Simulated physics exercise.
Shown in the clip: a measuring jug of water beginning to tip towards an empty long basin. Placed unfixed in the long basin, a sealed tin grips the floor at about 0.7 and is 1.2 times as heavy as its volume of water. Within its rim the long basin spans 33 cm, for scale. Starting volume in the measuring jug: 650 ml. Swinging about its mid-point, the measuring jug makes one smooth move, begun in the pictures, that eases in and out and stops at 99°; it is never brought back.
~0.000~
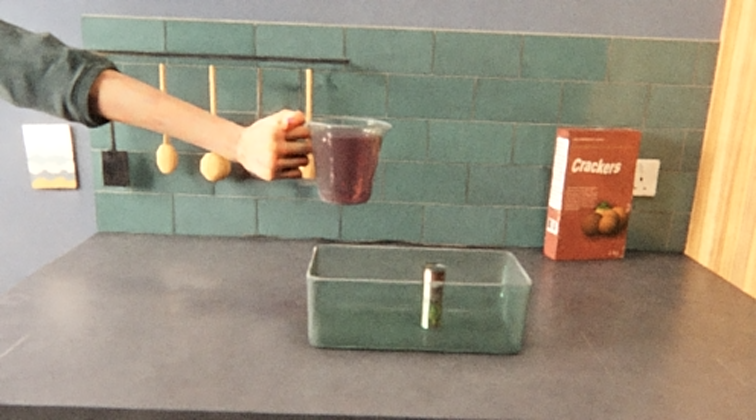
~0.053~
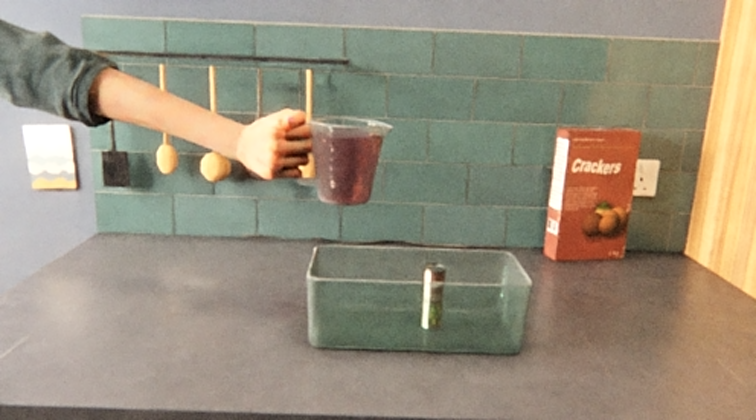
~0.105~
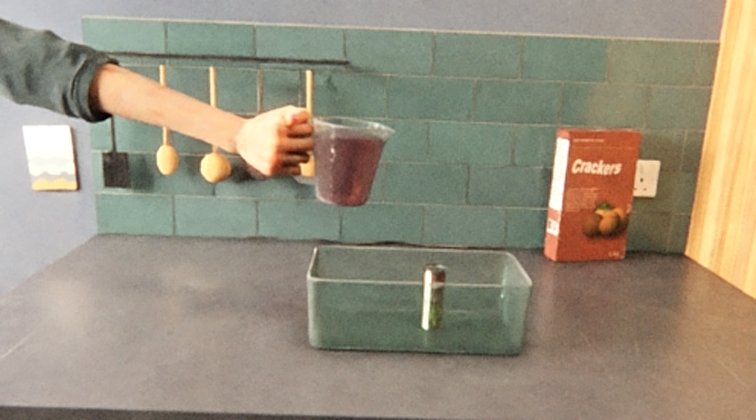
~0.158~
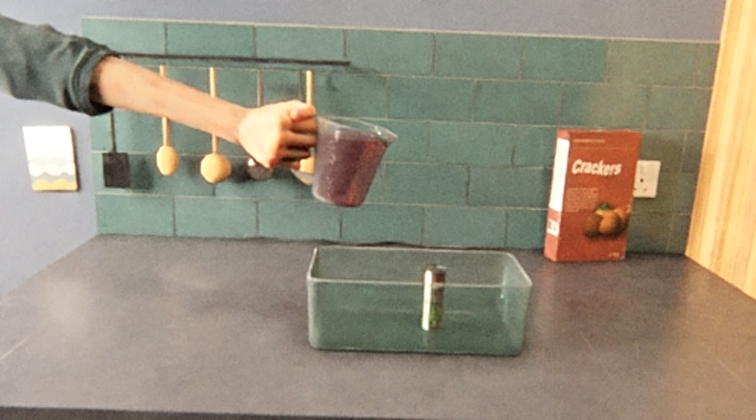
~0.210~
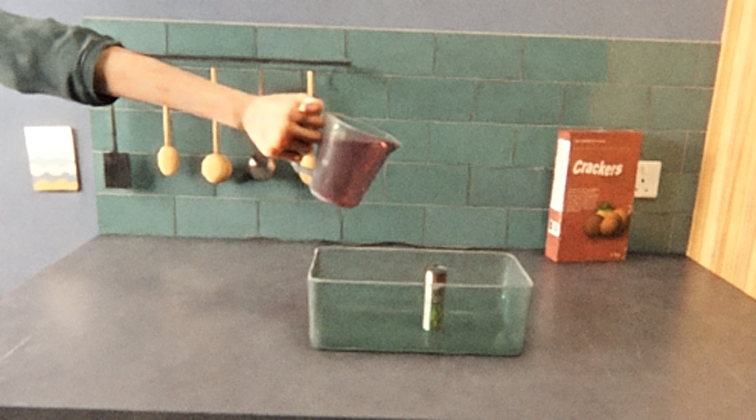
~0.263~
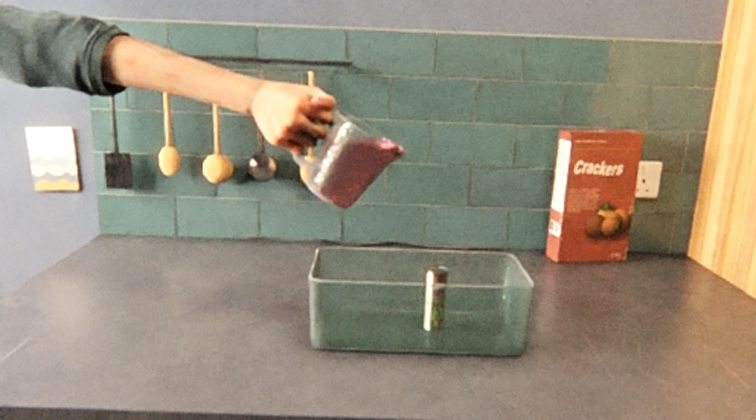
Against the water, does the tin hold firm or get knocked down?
It gets knocked down.
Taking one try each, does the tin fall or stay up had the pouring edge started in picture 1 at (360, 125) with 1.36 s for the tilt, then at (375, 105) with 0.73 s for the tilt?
Run one: It does not tip. Run two: It tumbles.
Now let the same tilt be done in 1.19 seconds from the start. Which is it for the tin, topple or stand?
Well, the tin simply tips.
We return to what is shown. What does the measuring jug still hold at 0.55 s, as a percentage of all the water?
I reckon about 56 in a hundred is still held.
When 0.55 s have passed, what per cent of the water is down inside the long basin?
I reckon close to 14 percent of it.
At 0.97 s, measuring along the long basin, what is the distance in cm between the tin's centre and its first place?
Centre to centre, close to 6 cm.
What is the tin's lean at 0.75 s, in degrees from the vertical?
The lean is some 0° away from upright.
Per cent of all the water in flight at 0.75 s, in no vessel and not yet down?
Close to 18 in every hundred parts.
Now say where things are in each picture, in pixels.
In the first frame, it leans 0°; its right rim is at (392, 125); the water meets the walls at (313, 132) and (382, 135); the long basin's rim runs from (312, 261) to (521, 269); the tin's top is at (435, 269).
In the second frame, it leans 1°; its right rim is at (393, 127); the water meets the walls at (313, 132) and (382, 136).
In the third frame, it leans 5°; its right rim is at (395, 131); the water meets the walls at (316, 132) and (384, 138).
In the fourth frame, it leans 12°; its right rim is at (398, 137); the water meets the walls at (319, 133) and (388, 140).
In the fifth frame, it leans 20°; its right rim is at (402, 145); the water meets the walls at (323, 136) and (395, 143).
In the sixth frame, it leans 30°; its right rim is at (405, 155); the water meets the walls at (323, 143) and (404, 151); 1 per cent is over the edge.
After 0.55 s the tilt is 87° and 56 per cent is still to pour; the tin stands where it began.
After 0.75 s the tilt is 99° and 14 per cent is still to pour; the tin stands where it began.
After 0.97 s the tilt is 99° and 1 per cent is still to pour; the tin lies on its side.
After 1.21 s the tilt is 99° and 0 per cent is still to pour; the tin lies on its side.
In the end the tin lies on its side.
